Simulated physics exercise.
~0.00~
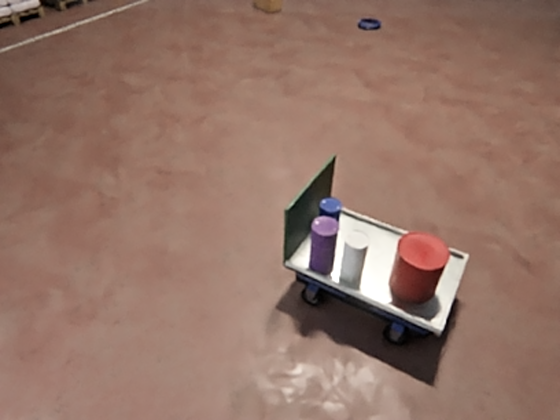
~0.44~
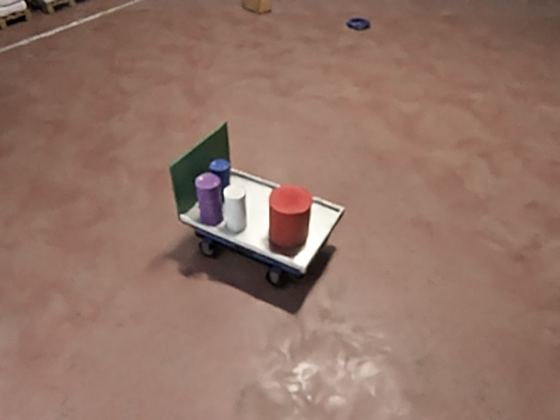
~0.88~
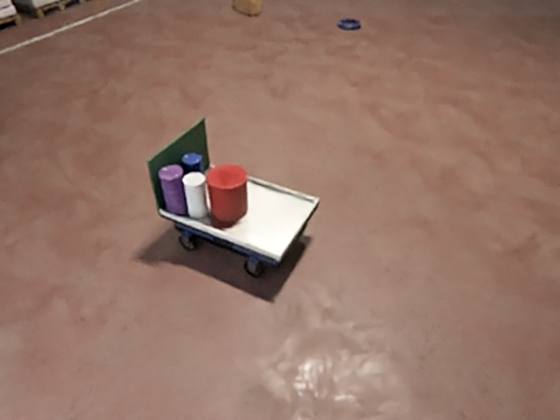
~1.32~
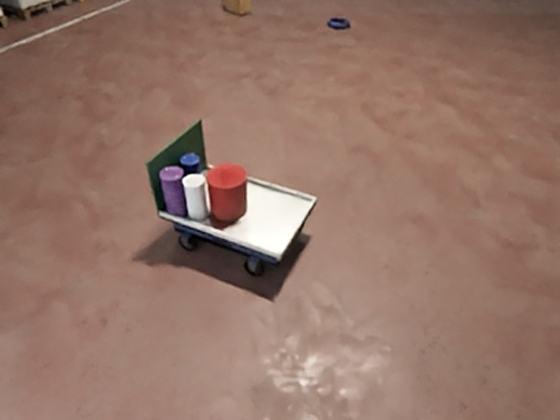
A small flat cart with a green board at its front rolls leftward across a reddish-brown floor and stops, its red pail sliding forward toward the white, purple and blue canisters, and all four items end upright, clustered near the board.
